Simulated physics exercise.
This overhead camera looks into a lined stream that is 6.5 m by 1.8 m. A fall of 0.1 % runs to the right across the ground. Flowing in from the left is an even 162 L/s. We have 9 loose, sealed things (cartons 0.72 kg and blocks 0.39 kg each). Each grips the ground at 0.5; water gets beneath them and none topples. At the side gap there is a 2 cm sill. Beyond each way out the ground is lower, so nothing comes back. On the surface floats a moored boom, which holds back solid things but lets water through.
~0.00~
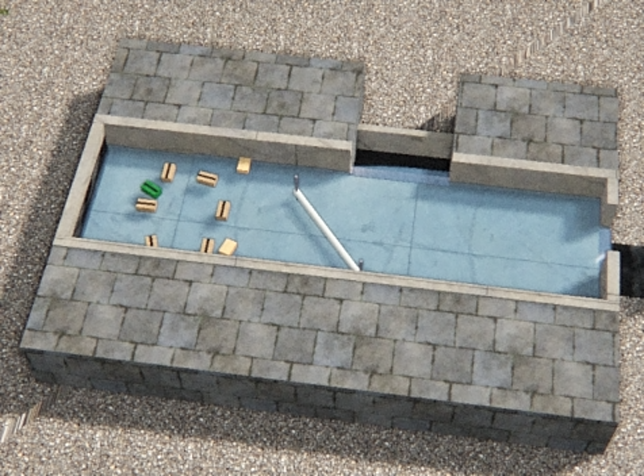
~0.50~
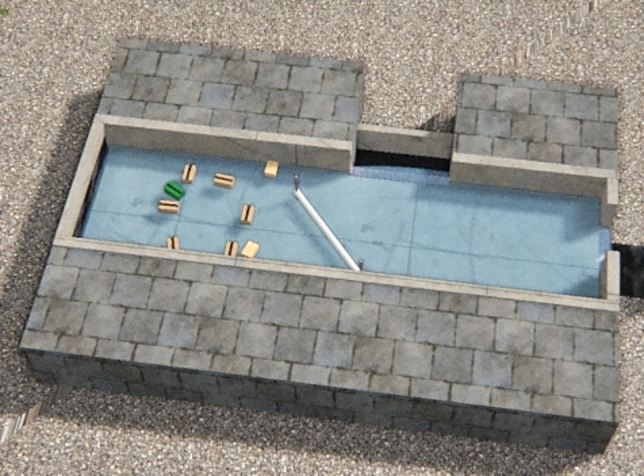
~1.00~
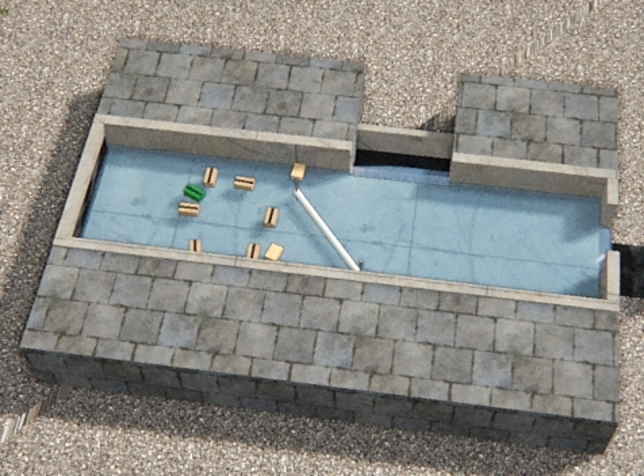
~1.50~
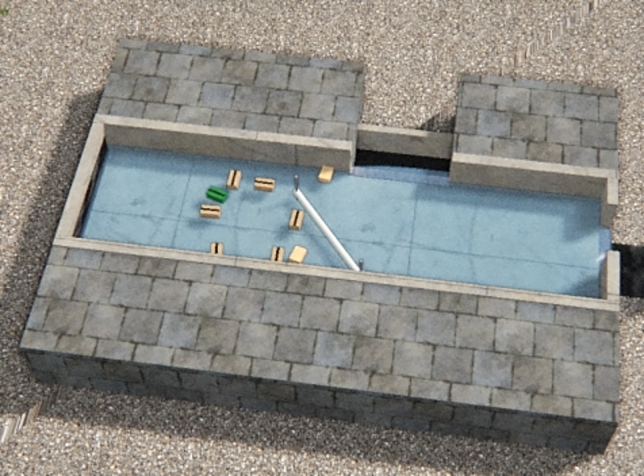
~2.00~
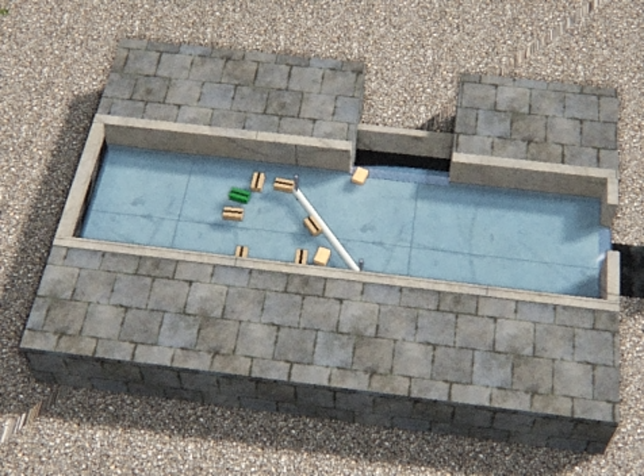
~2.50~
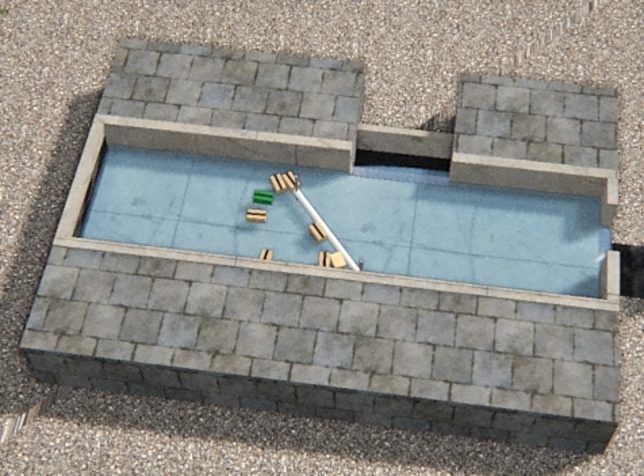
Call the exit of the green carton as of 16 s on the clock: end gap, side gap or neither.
The green carton: Neither.
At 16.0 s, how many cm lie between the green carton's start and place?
About 200 cm.
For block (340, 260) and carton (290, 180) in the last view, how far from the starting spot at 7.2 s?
Respectively, 150 cm and washed out.
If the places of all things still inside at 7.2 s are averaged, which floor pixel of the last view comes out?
It works out to somewhere near (330, 261) on the floor.
After 3.5 s the green carton is near (293, 205), 1.9 m from its start, afloat; 1 of 9 are out; 8 afloat.
After 7.2 s the green carton is near (311, 220), 2.1 m from its start, afloat; 3 of 9 are out; 6 afloat.
After 12.0 s the green carton is near (311, 220), 2.1 m from its start, afloat; 3 of 9 are out; 6 afloat.
After 16.0 s the green carton is near (311, 220), 2.1 m from its start, afloat; 3 of 9 are out; 6 afloat.
